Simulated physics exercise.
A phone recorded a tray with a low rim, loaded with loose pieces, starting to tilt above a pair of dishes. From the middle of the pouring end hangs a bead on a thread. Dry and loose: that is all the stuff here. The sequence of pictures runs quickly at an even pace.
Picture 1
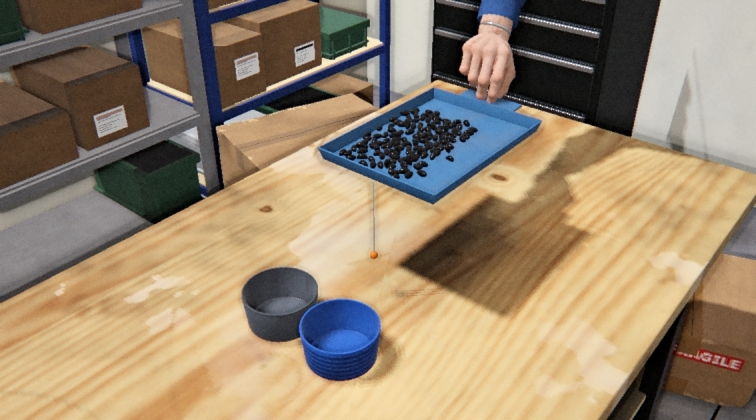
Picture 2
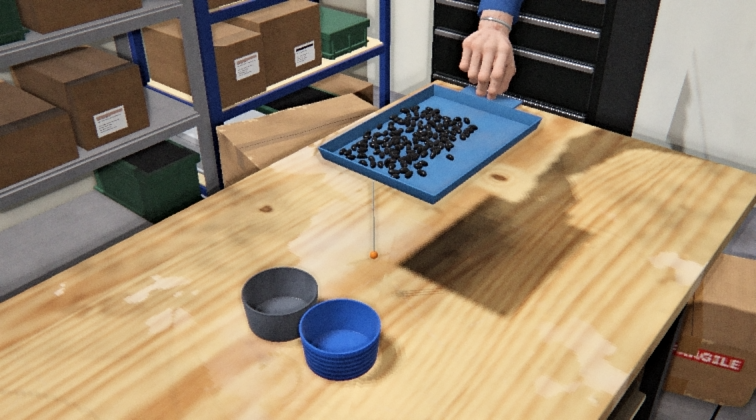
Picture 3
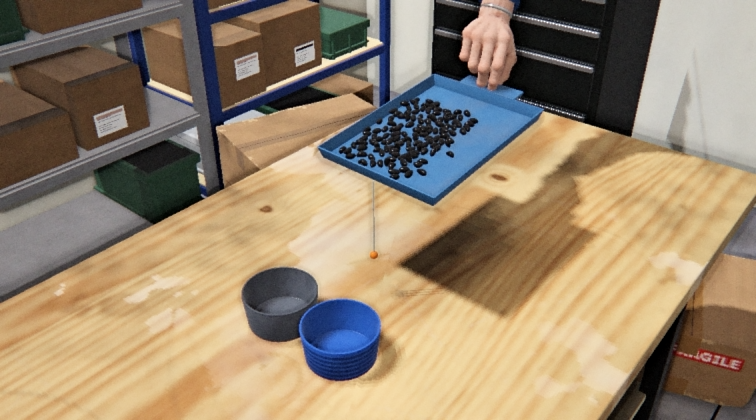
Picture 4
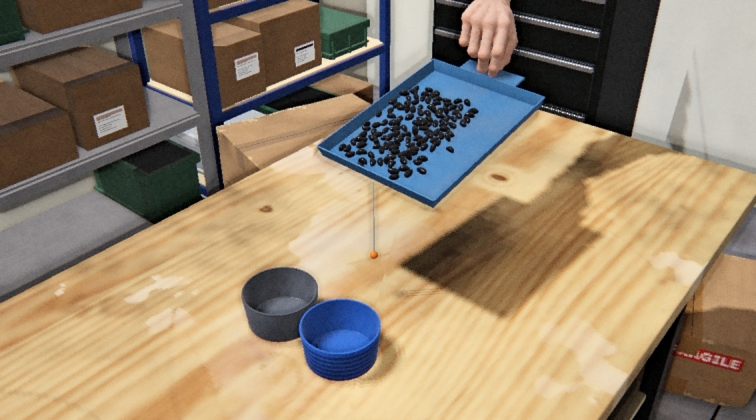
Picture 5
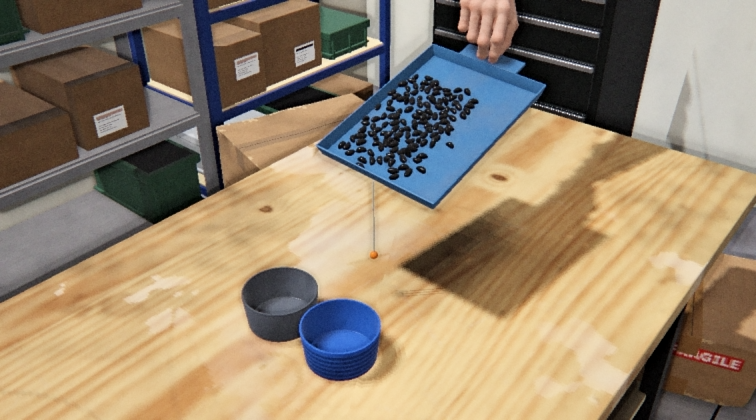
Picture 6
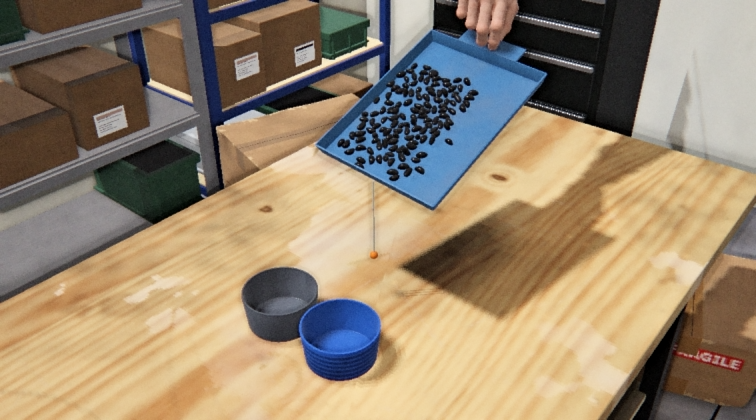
To begin with, a hand holds a blue tray of black beans level above a wooden table, with a gray dish and a blue dish below and an orange bead hanging on a thread. The hand then raises the tray's far end, gradually tilting it toward the near right corner.
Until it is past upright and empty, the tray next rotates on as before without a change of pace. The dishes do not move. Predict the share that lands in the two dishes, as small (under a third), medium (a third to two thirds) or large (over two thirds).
Small.
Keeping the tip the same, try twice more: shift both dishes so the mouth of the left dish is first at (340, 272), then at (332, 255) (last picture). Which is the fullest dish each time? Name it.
First try: The right-hand one. Second try: The right-hand one.
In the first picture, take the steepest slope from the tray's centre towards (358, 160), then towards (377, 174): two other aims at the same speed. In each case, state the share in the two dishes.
The first try gives close to 10 percent; the next gives 10 percent.
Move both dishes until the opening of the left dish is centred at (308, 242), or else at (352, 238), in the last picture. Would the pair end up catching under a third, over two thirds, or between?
In turn: Below one third; less than a third.
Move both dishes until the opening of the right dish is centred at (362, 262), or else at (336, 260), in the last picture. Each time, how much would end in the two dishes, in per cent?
It comes to near 0 per cent the first time and near 0 per cent the second time.
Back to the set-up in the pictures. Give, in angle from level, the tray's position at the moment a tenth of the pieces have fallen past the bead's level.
Angle: Close to 80°.
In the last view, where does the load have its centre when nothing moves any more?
Around (397, 332).
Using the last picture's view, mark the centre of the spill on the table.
I'd put the middle at roughly (406, 335).
Just after the last frame, tray tipped steeply; almost all on the tray; about a tenth in the air.
A moment on, tray tipped past a quarter turn; roughly a quarter on the tray; just a few in the left dish; roughly half outside both; roughly a quarter in the air.
Further on, tray tipped past a quarter turn; just a few in the right dish; about a tenth in the left dish; almost all outside both.
When it is over, tray tipped past a quarter turn; just a few in the right dish; about a tenth in the left dish; almost all outside both.
